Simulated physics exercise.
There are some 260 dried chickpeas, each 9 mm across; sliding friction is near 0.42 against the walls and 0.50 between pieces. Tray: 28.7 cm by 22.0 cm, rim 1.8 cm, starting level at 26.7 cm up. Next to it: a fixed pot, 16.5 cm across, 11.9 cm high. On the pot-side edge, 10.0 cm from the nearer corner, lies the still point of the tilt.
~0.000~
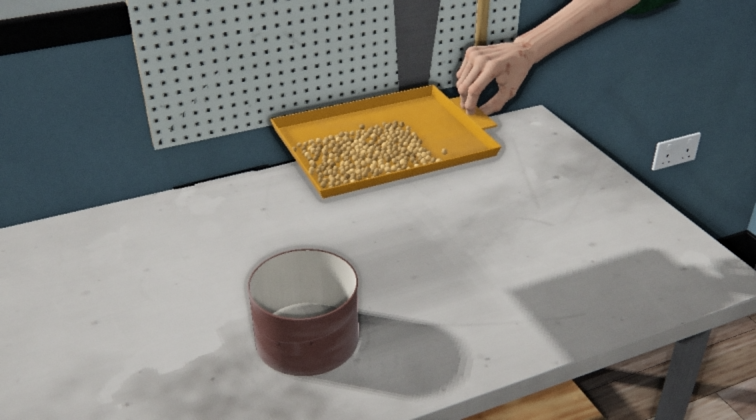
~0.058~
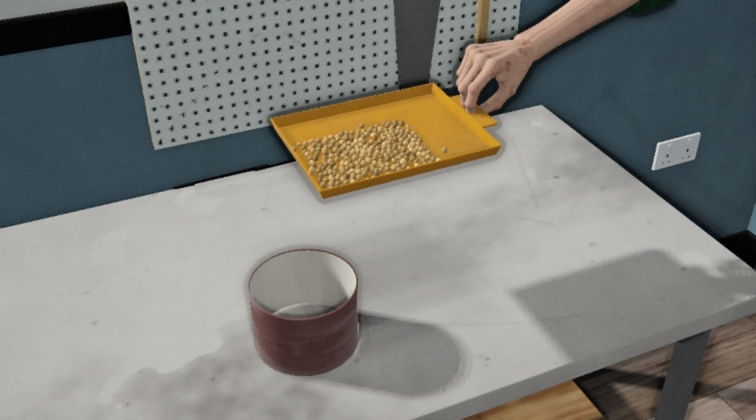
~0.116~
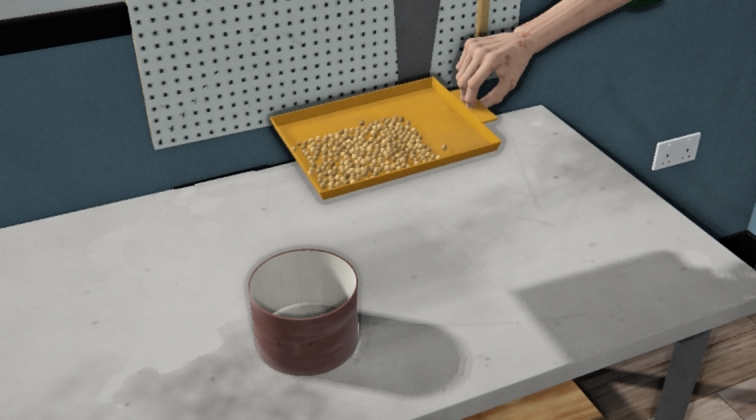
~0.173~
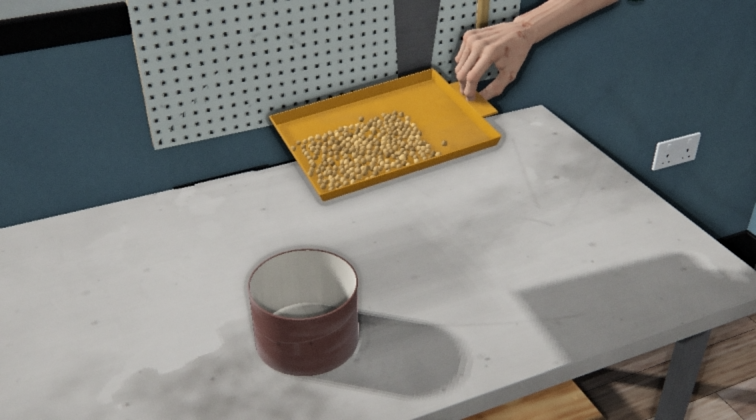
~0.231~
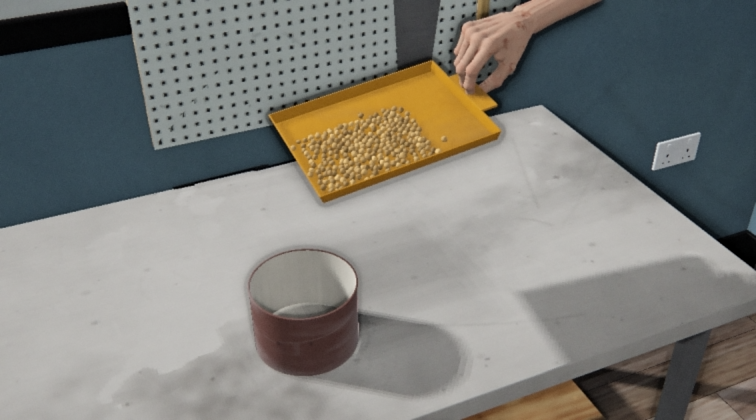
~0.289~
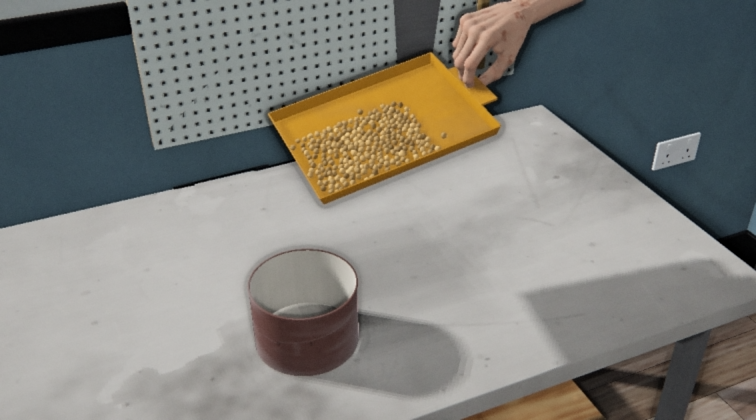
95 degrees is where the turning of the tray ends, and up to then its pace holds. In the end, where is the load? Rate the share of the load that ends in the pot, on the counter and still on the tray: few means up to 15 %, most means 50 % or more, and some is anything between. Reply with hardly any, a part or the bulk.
Pot: The bulk; counter: Hardly any; tray: Hardly any.
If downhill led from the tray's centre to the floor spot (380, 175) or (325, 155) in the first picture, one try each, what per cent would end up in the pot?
40 and 30 %.
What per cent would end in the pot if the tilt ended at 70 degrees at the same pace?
I'd put it at close to 5 per cent.
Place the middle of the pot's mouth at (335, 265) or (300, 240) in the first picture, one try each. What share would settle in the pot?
Close to 90 in a hundred, then close to 20 in a hundred.
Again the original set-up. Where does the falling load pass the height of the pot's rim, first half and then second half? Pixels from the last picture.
First near (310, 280), later near (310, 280).
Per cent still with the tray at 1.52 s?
It's roughly 100 percent.
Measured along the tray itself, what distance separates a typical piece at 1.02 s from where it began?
About 3 cm.
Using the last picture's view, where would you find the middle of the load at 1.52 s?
Around (335, 150).
Then, at 1.02 s, tilt 51 degrees; the tray holds 100 %, the pot 0 %.
After 1.52 s, tilt 77 degrees; the tray holds 100 %, the pot 0 %.
After 2.07 s, tilt 95 degrees; the tray holds 0 %, the pot 90 %.
By 2.8 s all is still; pot 95 %, counter 5 %, tray 0 %.
